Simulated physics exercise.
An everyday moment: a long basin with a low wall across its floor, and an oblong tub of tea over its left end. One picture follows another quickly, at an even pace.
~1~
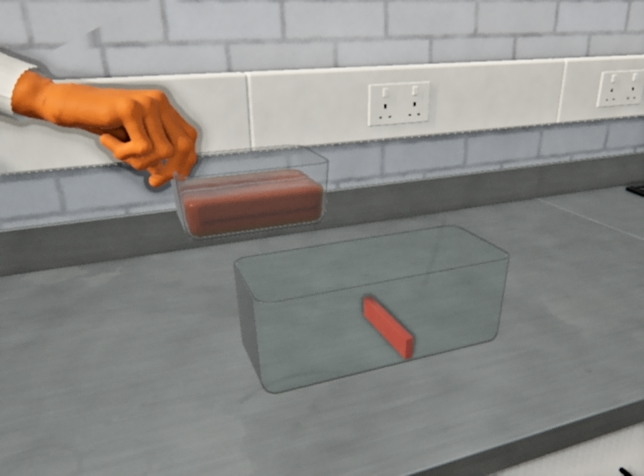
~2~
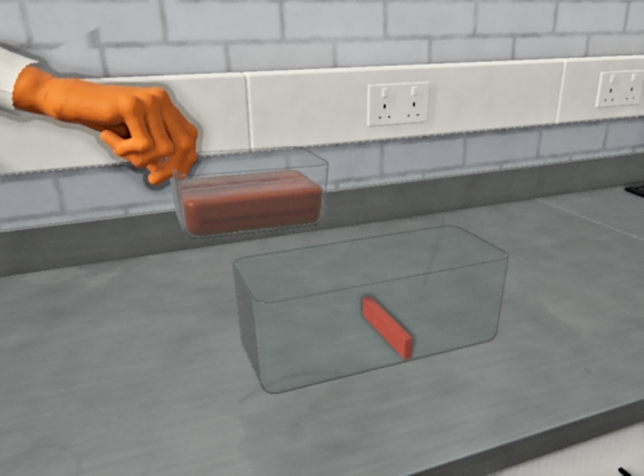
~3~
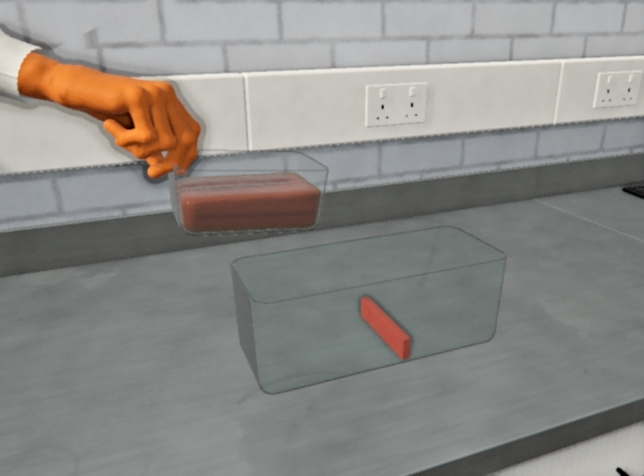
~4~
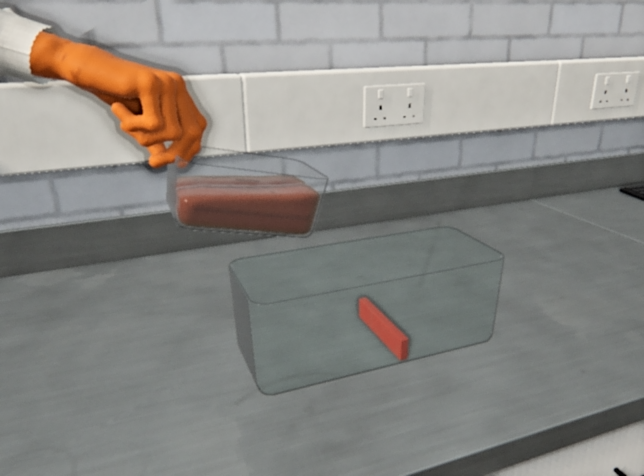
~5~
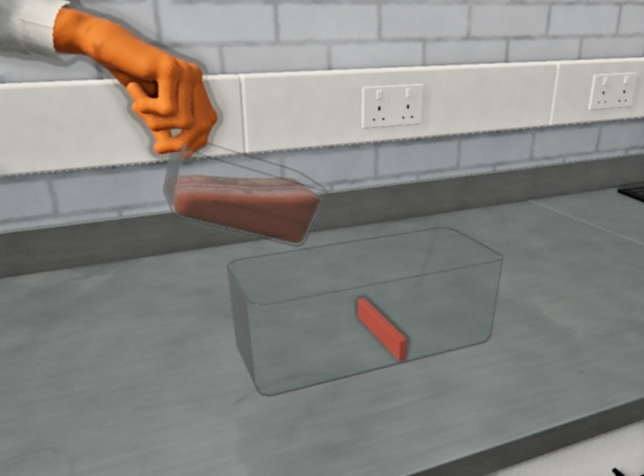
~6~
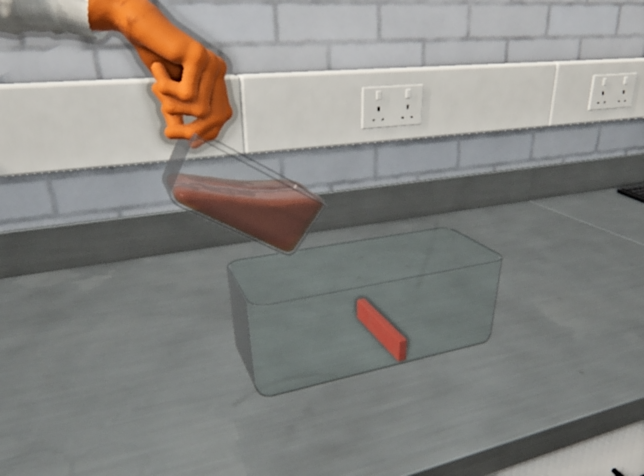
In the video, an orange hand holds a small clear tub of reddish-brown liquid above the left end of a long, clear basin with a low red wall inside, then rises slightly as the tub tilts steadily to the right.
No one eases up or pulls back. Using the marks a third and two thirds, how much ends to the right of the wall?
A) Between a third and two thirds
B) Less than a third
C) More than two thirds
(B) Less than a third.
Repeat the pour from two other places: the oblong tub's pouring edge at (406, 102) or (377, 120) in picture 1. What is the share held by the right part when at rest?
Roughly 60 percent on the first try and 60 percent on the second.
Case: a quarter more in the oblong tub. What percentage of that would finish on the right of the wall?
About 30 per cent.
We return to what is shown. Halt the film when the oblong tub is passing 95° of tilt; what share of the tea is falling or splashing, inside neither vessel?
About 25 per cent.
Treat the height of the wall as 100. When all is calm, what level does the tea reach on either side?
I'd put the left at about 60 and the right at about 30.
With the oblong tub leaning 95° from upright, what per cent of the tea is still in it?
Around 15 percent remains.
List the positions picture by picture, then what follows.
In the first frame, tilt 0°; pouring edge (315, 154); surface from (178, 191) to (311, 176); the long basin's rim runs from (244, 282) to (483, 241); the wall's top is at (387, 317).
In the second frame, tilt 1°; pouring edge (315, 156); surface from (177, 191) to (310, 177).
In the third frame, tilt 6°; pouring edge (315, 162); surface from (175, 189) to (308, 179).
In the fourth frame, tilt 13°; pouring edge (315, 171); surface from (173, 187) to (307, 183).
In the fifth frame, tilt 22°; pouring edge (314, 183); surface from (170, 186) to (308, 185).
In the sixth frame, tilt 33°; pouring edge (313, 197); surface from (168, 182) to (312, 189); 1 per cent is over the edge.
A moment on, the oblong tub is tipped on its side and 14 per cent is still to pour, 60 is left of the wall and 0 right of it.
Next, the oblong tub is tipped right over and 2 per cent is still to pour, 70 is left of the wall and 15 right of it.
Then the oblong tub is tipped right over and 0 per cent is still to pour, 69 is left of the wall and 26 right of it.
Later the oblong tub is tipped right over and 0 per cent is still to pour, 69 is left of the wall and 26 right of it.
In the end 69 per cent lies left of the wall, 26 right of it and 5 outside.
